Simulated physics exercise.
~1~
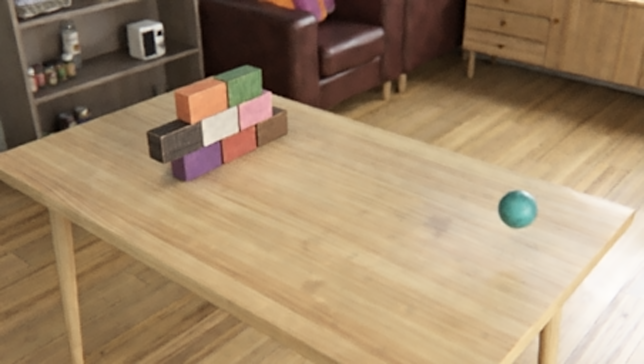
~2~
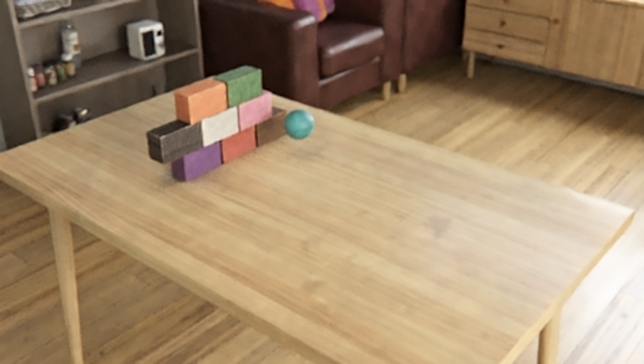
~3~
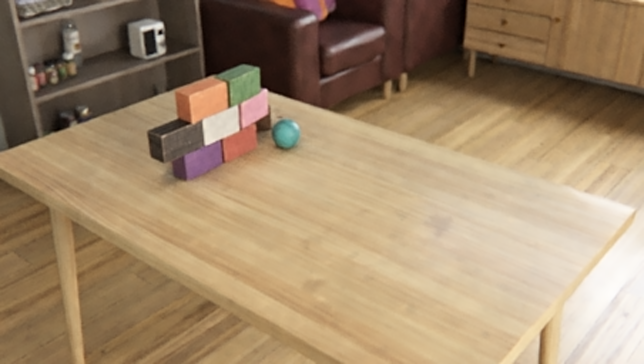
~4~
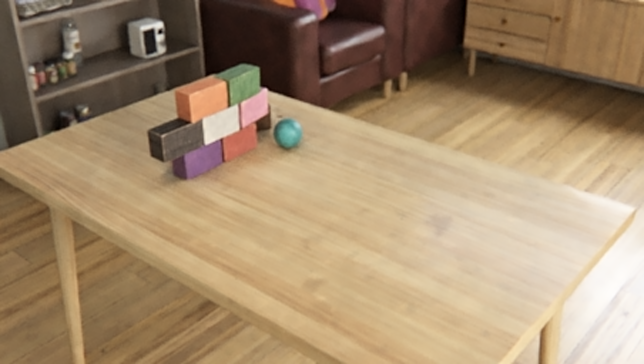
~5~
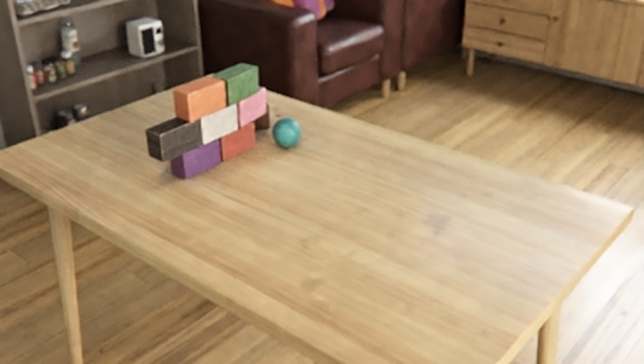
In the video, a turquoise ball flies left across a wooden table toward a small stack of colored blocks and meets the brown block at its right end, which shifts slightly left. The ball settles beside the stack, which remains standing with the green block still upright on top.
